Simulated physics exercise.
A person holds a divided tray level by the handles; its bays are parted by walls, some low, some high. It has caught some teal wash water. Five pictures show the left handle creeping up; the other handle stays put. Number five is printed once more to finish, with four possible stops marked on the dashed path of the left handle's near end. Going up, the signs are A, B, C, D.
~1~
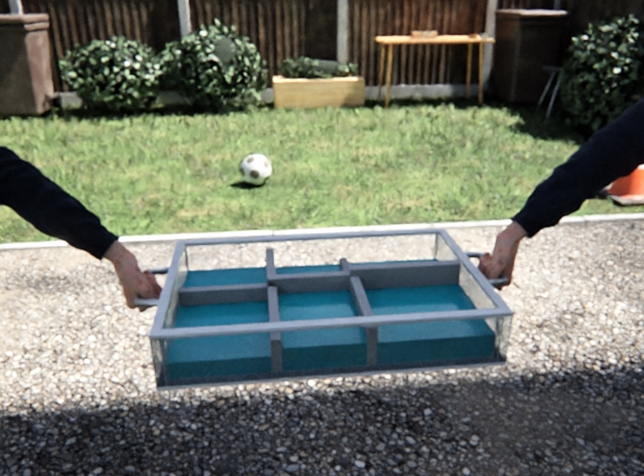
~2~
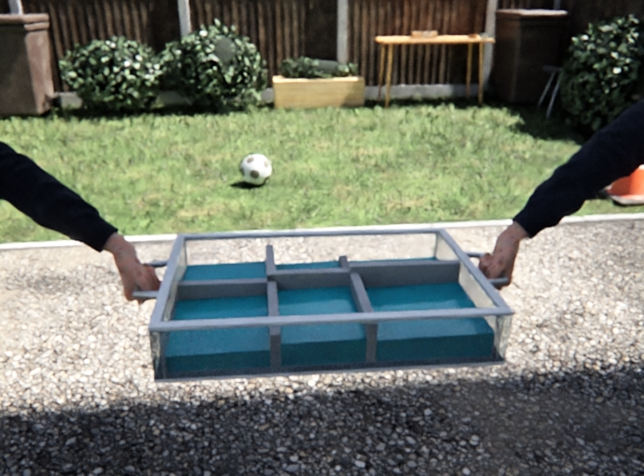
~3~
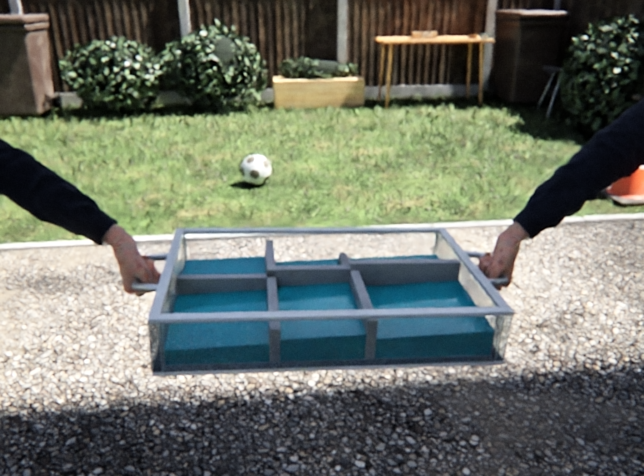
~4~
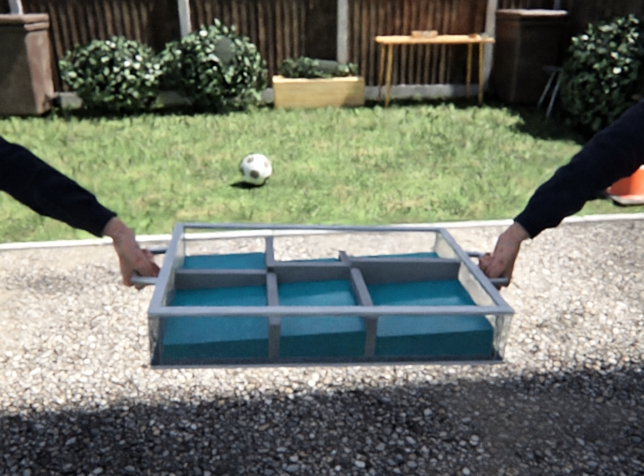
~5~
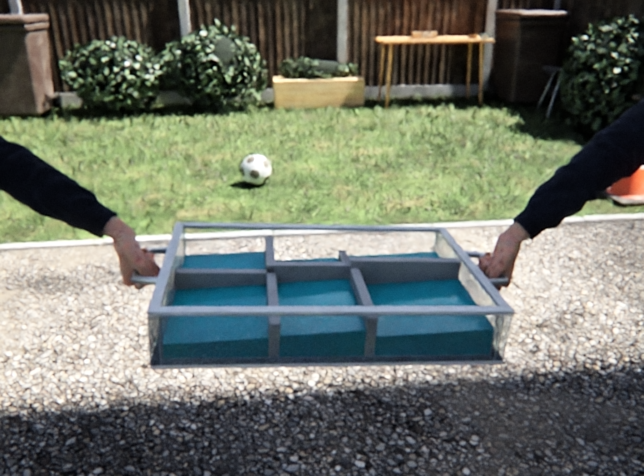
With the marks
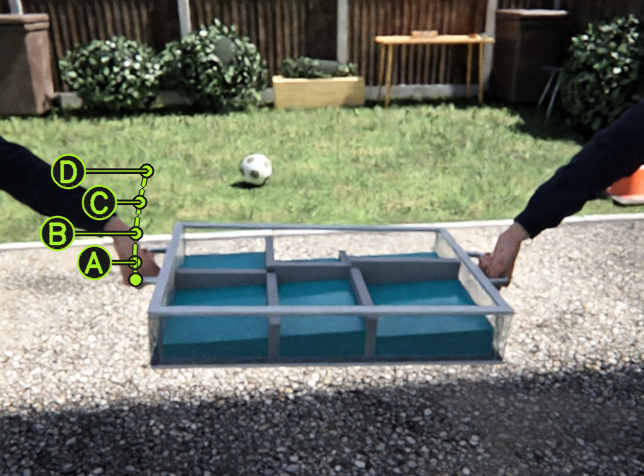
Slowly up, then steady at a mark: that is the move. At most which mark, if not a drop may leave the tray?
Use stop D.
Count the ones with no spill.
All four.
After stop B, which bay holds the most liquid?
The front right bay.
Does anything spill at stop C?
No, not at all.
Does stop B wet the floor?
No, not at all.
On the marked copy, A at (134, 262); B at (135, 233); C at (139, 202); D at (146, 171).
Choosing A, nothing spills; the front right bay holds the most.
Choosing B, nothing spills; the front right bay holds the most.
Choosing C, nothing spills; the front right bay holds the most.
Choosing D, nothing spills; the front right bay holds the most.
